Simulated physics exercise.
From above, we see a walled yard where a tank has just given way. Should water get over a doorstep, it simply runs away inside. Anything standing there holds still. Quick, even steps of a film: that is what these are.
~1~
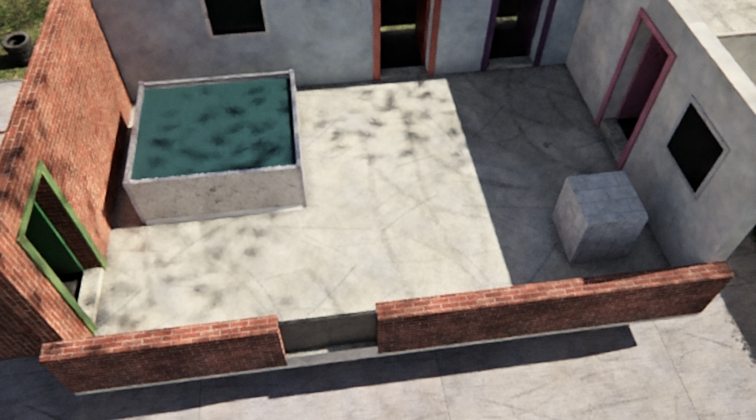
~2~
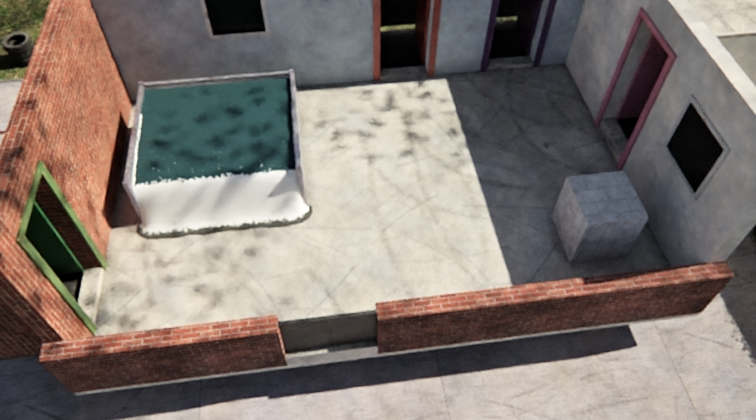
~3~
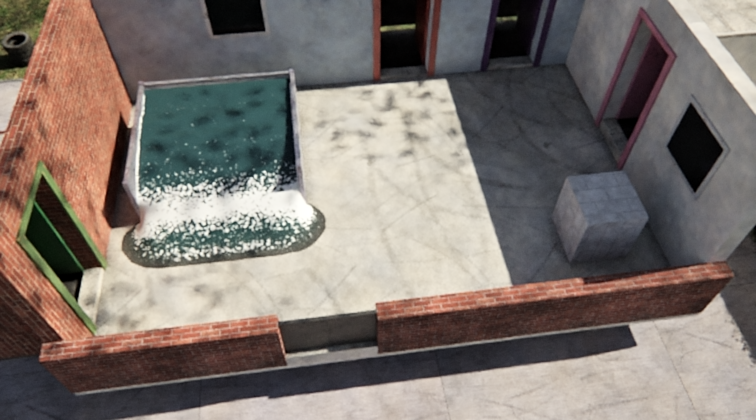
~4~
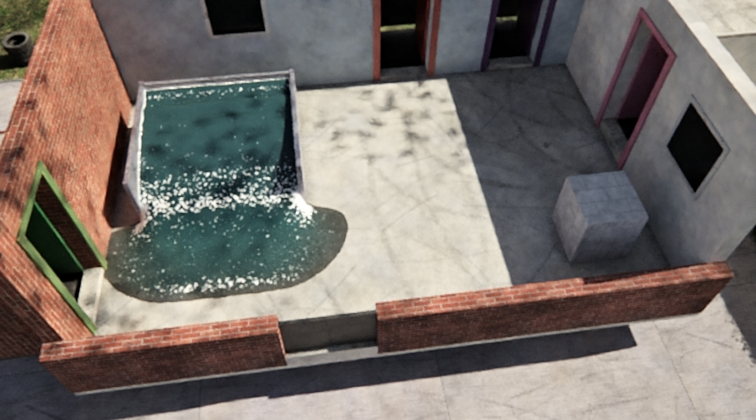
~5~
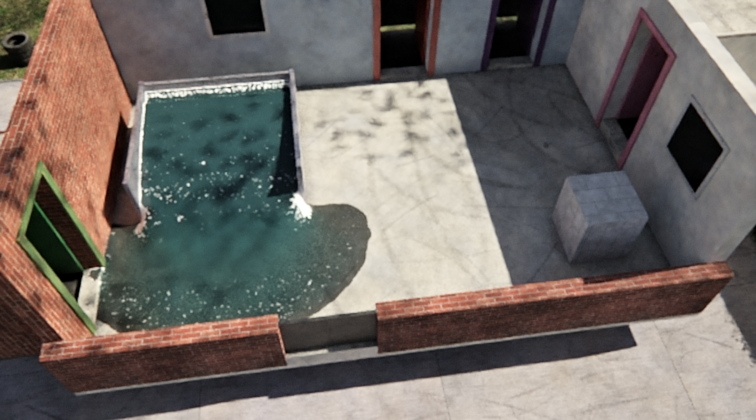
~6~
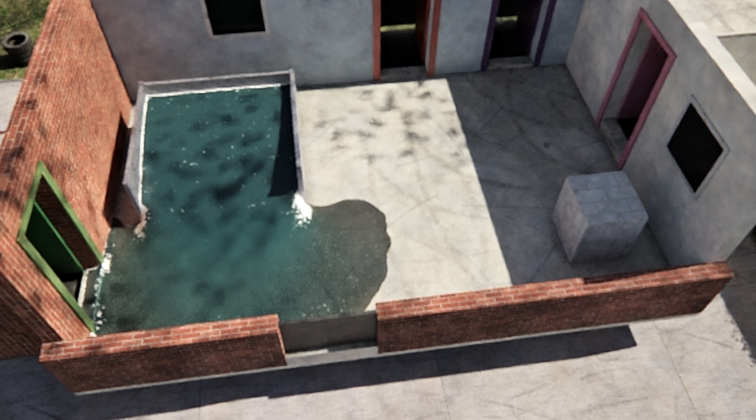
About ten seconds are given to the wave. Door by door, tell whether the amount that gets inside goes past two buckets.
In order: Pink door: Two buckets or fewer; green door: Over two buckets; red door: Over two buckets; purple door: Over two buckets.
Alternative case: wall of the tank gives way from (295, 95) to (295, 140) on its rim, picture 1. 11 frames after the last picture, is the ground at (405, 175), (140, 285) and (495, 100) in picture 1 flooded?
Going in your order, I'd say drenched, then still bare, then drenched.
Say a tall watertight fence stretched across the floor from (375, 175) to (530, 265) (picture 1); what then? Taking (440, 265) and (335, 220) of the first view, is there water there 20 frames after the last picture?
As listed: Wet, wet.
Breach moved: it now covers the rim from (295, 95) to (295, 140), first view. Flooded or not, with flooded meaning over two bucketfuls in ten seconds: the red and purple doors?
As I see it, the red one breaks the limit and the purple one breaks the limit.
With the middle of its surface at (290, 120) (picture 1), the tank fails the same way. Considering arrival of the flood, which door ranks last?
The door marked red.
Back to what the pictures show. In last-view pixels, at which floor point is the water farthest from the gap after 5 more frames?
Estimated pixel: (475, 317).
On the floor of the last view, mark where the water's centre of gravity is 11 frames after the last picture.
It is near (245, 255).
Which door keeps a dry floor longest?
That would be the one in red.
A moment on, water covers 30 % of the floor; the pink door not reached, the green door under two buckets in, the red door not reached, the purple door not reached.
Next, water covers 35 % of the floor; the pink door not reached, the green door far over two buckets in, the red door not reached, the purple door not reached.
Then, water covers 65 % of the floor; the pink door not reached, the green door far over two buckets in, the red door not reached, the purple door not reached.
Later, water covers 90 % of the floor; the pink door wet at the sill, nothing in, the green door far over two buckets in, the red door wet at the sill, nothing in, the purple door over two buckets in.
In the end, water covers 100 % of the floor; the pink door wet at the sill, nothing in, the green door far over two buckets in, the red door over two buckets in, the purple door far over two buckets in.
